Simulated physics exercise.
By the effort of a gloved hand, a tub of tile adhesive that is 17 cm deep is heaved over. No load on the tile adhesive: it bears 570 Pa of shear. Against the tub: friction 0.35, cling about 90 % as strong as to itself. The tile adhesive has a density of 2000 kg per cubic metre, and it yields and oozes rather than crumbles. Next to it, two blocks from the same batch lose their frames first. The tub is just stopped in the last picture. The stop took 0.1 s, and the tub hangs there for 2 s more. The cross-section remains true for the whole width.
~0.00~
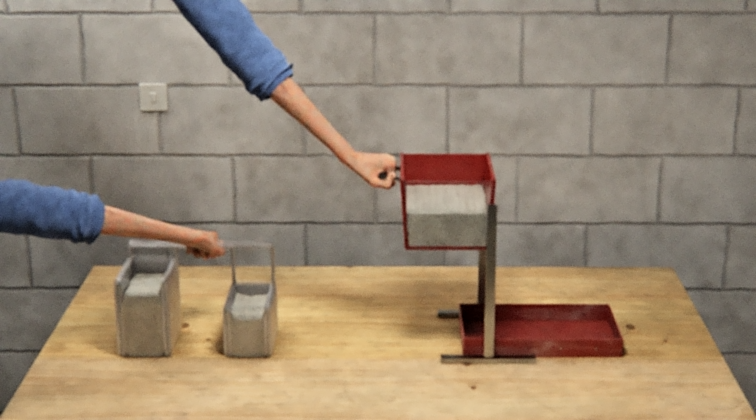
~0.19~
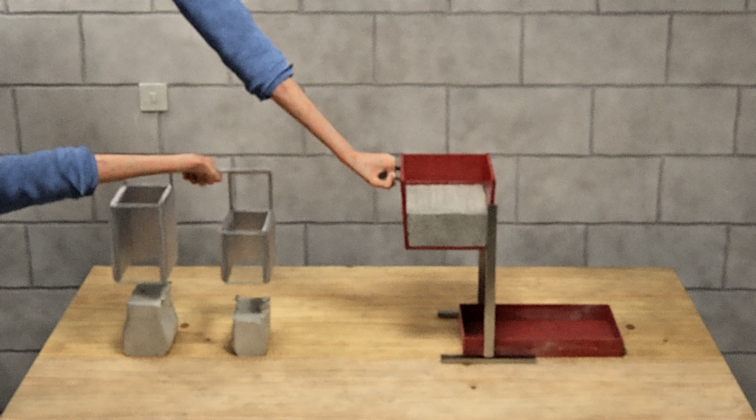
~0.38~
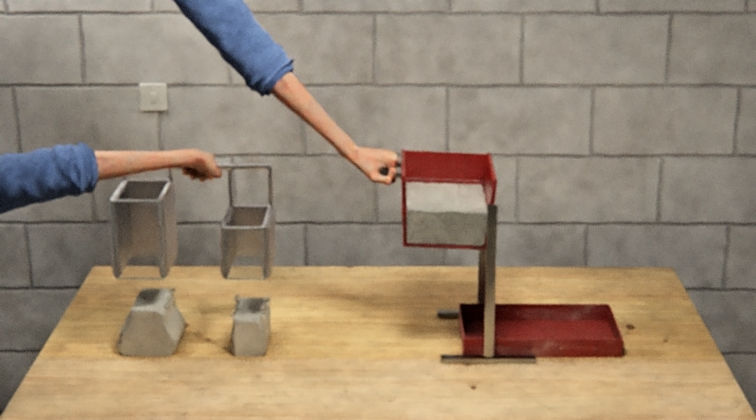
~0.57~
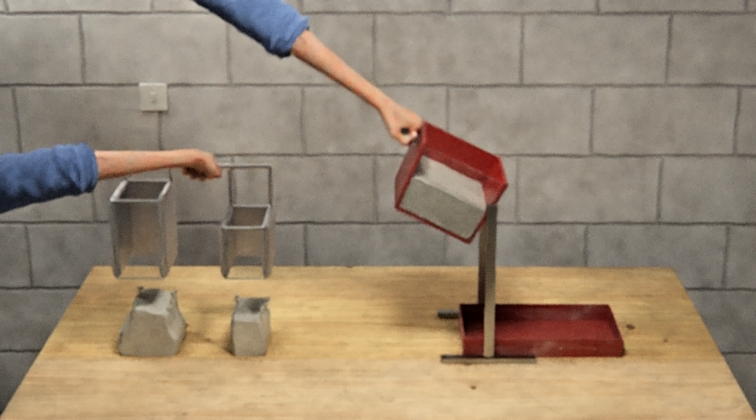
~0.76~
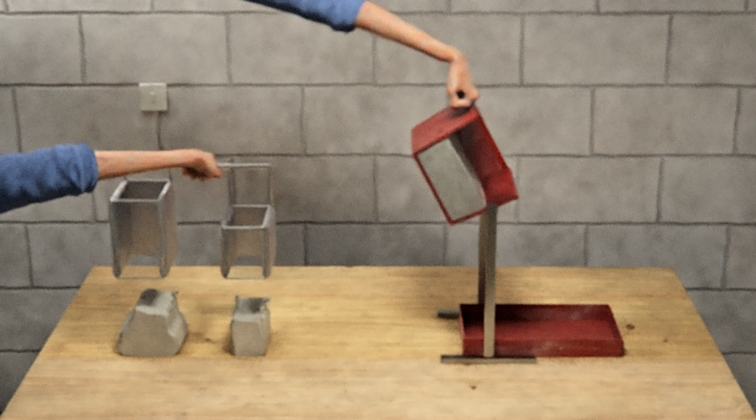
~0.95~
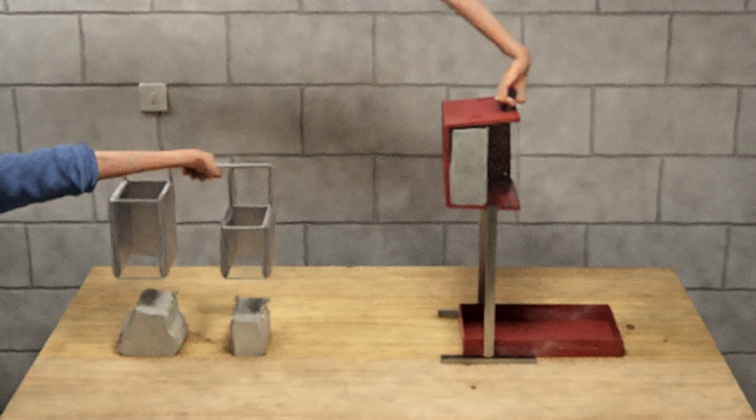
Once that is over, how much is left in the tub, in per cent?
68 %.
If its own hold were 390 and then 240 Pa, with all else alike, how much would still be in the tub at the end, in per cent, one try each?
Result: 65 % for the first case, 55 % for the second.
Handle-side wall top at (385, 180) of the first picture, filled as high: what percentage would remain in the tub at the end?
Remaining in tub at end: Approx. 60 %.
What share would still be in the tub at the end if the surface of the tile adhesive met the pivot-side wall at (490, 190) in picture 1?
Then about 45 %.
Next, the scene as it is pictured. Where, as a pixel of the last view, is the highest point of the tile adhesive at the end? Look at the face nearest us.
I'd say it peaks at roughly (469, 172) in the last picture.
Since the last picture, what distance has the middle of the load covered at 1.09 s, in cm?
Something like 4 cm, I'd say.
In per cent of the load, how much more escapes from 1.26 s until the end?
Roughly 30 percent of the load.
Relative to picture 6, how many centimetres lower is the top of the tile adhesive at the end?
About 11 cm.
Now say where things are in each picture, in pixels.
In the first frame, handle-side rim at (404, 181), tilt 0 degrees; top of the tile adhesive at (459, 213); blocks stand 17 cm, 11 cm (left to right).
In the second frame, handle-side rim at (404, 181), tilt 0 degrees; top of the tile adhesive at (459, 213); blocks stand 15 cm, 11 cm (left to right).
In the third frame, handle-side rim at (406, 177), tilt 2 degrees; top of the tile adhesive at (410, 210); blocks stand 13 cm, 11 cm (left to right).
In the fourth frame, handle-side rim at (427, 146), tilt 27 degrees; top of the tile adhesive at (414, 178); blocks stand 13 cm, 11 cm (left to right).
In the fifth frame, handle-side rim at (477, 120), tilt 62 degrees; top of the tile adhesive at (448, 140); blocks stand 13 cm, 11 cm (left to right).
In the sixth frame, handle-side rim at (519, 122), tilt 88 degrees; top of the tile adhesive at (473, 130); blocks stand 13 cm, 11 cm (left to right).
After 1.09 s, the tub is at 88 degrees and holds 100 %.
After 1.26 s, the tub is at 88 degrees and holds 98 %.
After 1.43 s, the tub is at 88 degrees and holds 91 %.
After 1.60 s, the tub is at 88 degrees and holds 85 %.
After 2.95 s, at the end, the tub is at 88 degrees and holds 68 %.
